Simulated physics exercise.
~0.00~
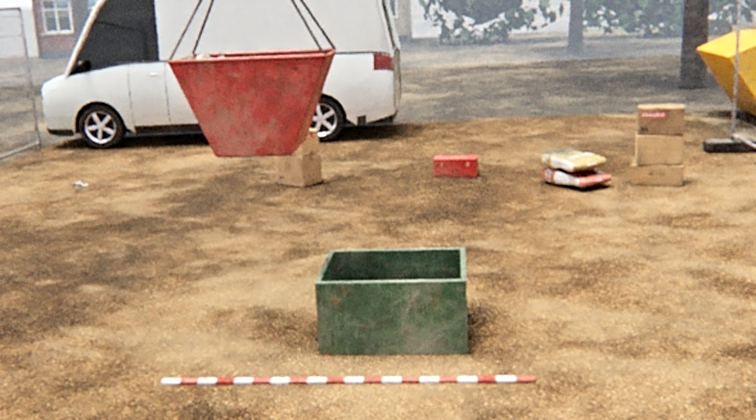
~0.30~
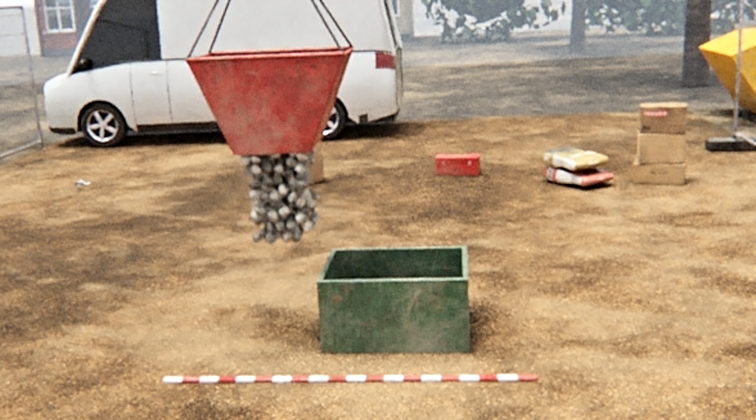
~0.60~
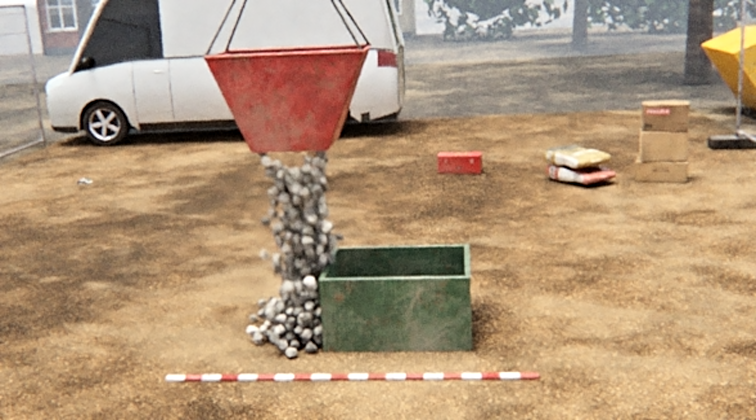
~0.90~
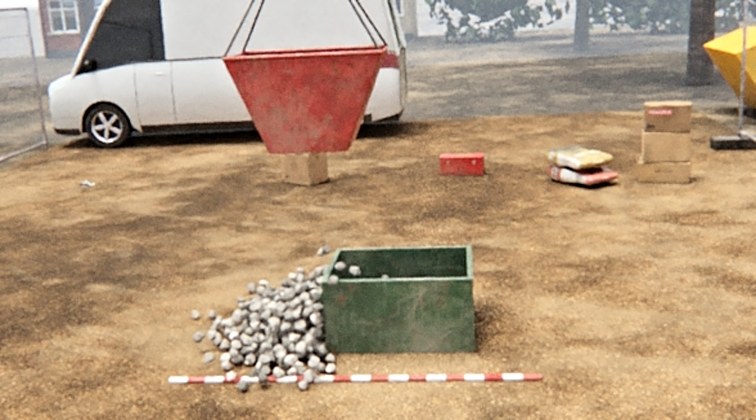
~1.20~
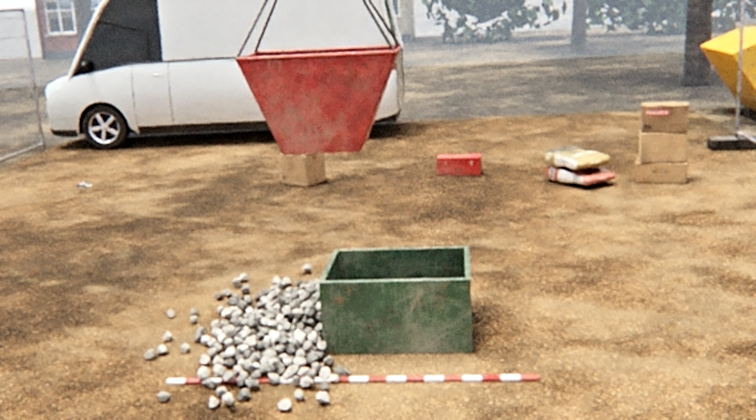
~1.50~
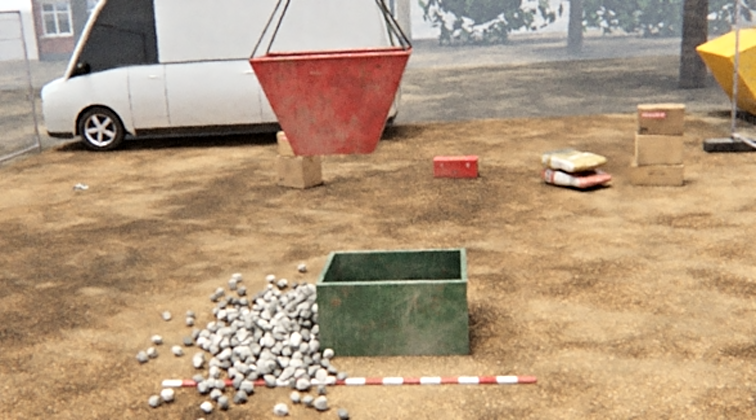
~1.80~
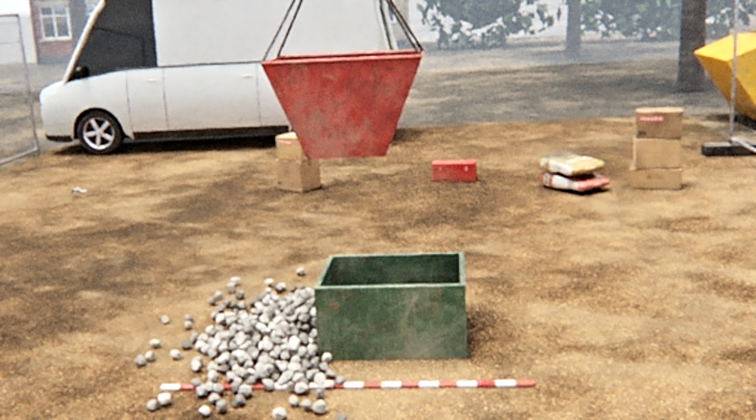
A red skip hangs from cables over a bare dirt yard, seen from in front by a slightly swaying camera. Below it stands an open green bin behind a red-and-white striped staff, with a white van, cardboard boxes, a small red case and stacked sacks farther back. As the skip glides right, grey stones pour from its bottom in a thick stream, landing short of the bin. They pile against its left side and spill over the staff's left end, while only a few drop inside. The empty skip drifts on rightwards, leaving most stones heaped on the ground.
